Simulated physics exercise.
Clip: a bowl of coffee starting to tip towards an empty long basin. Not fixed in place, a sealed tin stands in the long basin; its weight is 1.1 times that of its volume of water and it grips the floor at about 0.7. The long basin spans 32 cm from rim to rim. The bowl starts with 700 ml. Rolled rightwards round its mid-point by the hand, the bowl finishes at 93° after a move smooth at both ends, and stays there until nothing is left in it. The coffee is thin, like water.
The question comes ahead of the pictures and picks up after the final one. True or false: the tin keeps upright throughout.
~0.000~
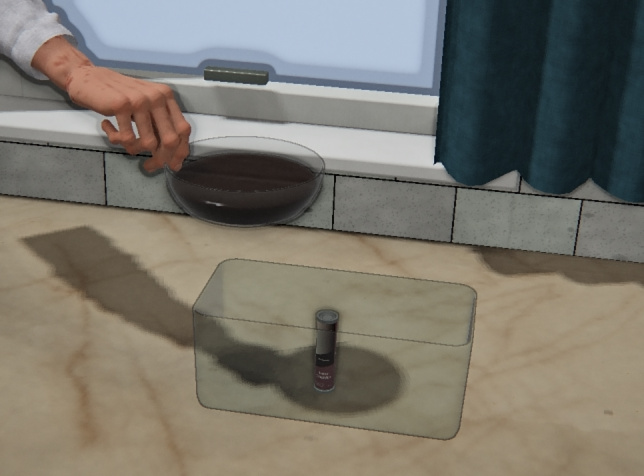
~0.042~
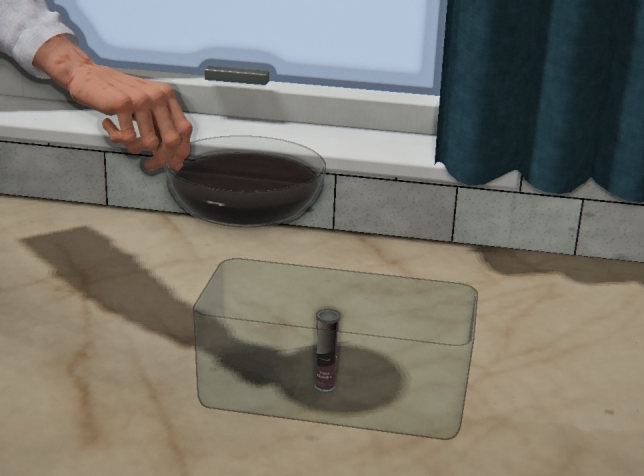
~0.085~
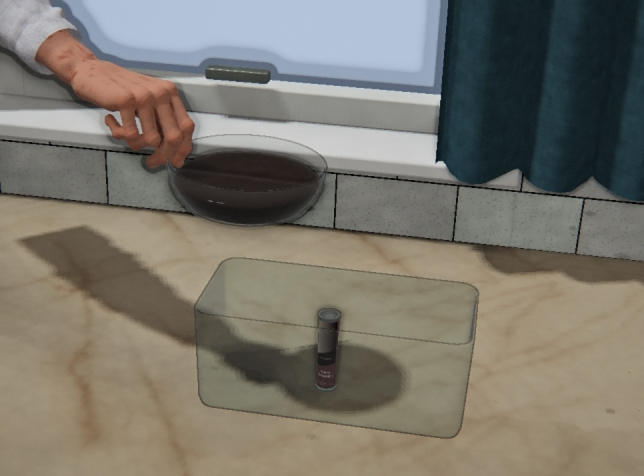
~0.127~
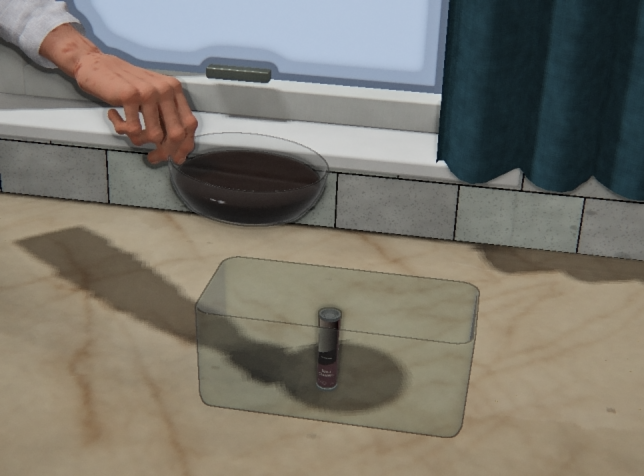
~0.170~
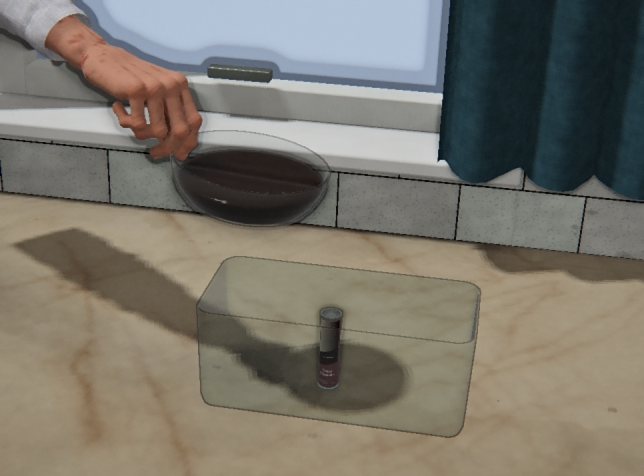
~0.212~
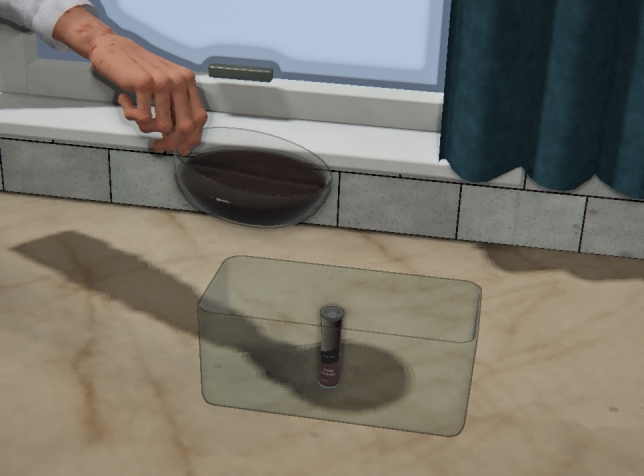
True.
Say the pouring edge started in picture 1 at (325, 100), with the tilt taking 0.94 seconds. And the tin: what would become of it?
Then it tips over.
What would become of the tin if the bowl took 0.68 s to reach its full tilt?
Then the tin does not tip.
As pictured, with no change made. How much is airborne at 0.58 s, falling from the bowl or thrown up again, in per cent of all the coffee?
It comes to about 44 percent.
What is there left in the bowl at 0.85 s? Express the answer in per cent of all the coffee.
Close to 3 in a hundred.
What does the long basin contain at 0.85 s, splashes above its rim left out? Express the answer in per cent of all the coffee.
Looks like about 92 % of the whole amount.
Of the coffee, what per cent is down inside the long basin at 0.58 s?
I'd put it near 20 percent.
By 0.58 s the tilt is 63° and 36 per cent is still to pour; the tin stands where it began.
By 0.85 s the tilt is 91° and 3 per cent is still to pour; the tin stands where it began.
By 1.13 s the tilt is 93° and 0 per cent is still to pour; the tin stands where it began.
By 1.44 s the tilt is 93° and 0 per cent is still to pour; the tin leans 4°.
At rest the tin stands where it began.
